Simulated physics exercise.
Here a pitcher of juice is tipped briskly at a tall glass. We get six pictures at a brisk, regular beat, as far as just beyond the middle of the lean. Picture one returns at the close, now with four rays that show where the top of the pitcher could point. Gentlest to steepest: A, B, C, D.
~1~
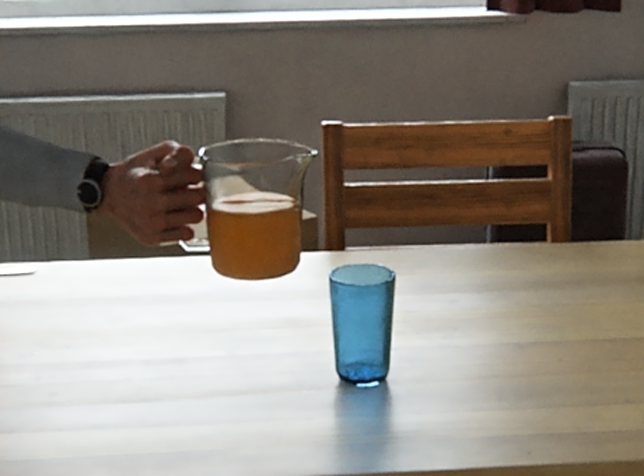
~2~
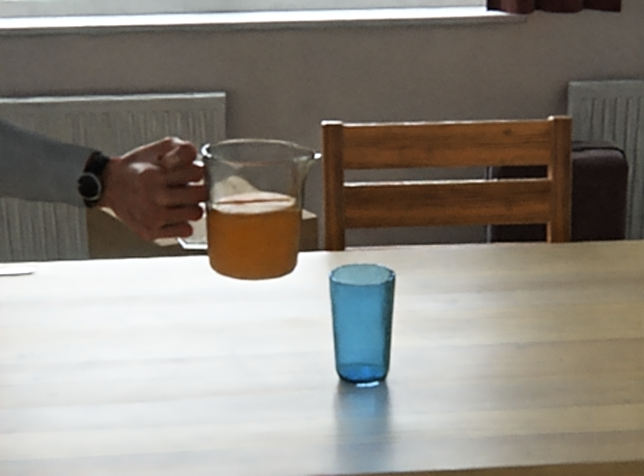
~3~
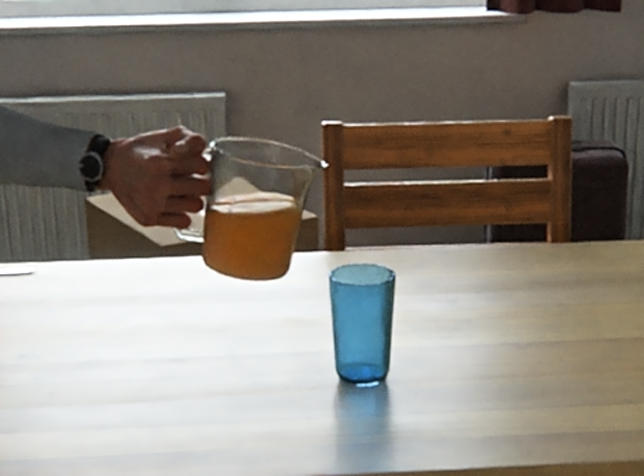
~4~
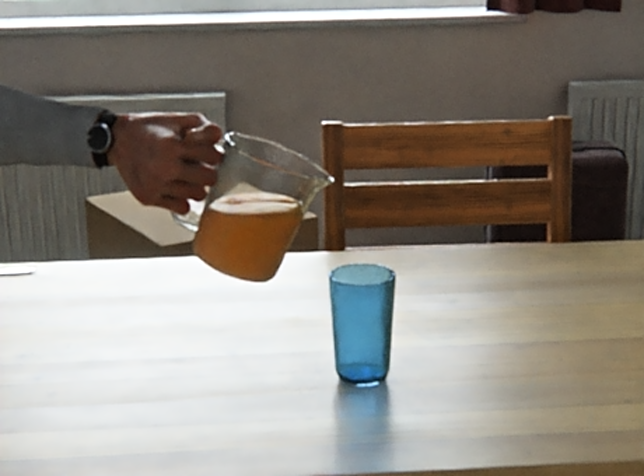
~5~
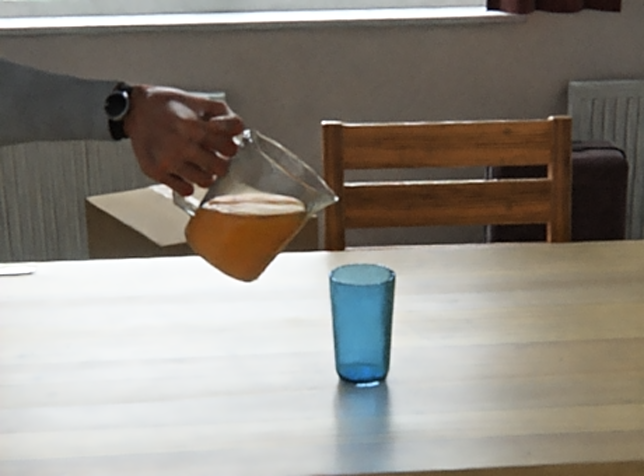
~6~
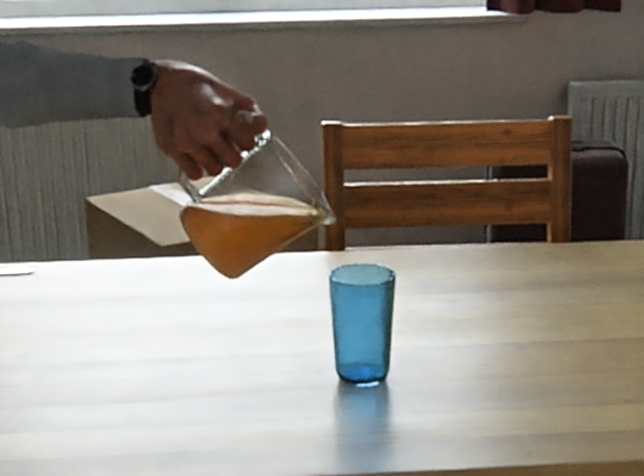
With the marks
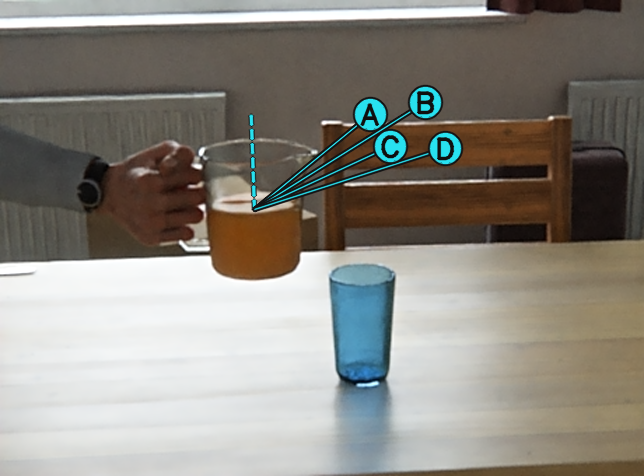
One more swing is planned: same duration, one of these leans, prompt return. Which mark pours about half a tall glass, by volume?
C beats the others.
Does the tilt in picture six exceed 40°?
Yes, it does.
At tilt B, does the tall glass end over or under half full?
Under half.
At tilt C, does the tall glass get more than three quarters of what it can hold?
No.
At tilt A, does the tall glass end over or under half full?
Under half.
In cyan, A at (357, 125); B at (410, 111); C at (374, 153); D at (428, 153).
With A, the tall glass ends with about 9 % of what it can hold.
With B, the tall glass ends with about 24 % of what it can hold.
With C, the tall glass ends with about 47 % of what it can hold.
With D, the tall glass ends with about 72 % of what it can hold.
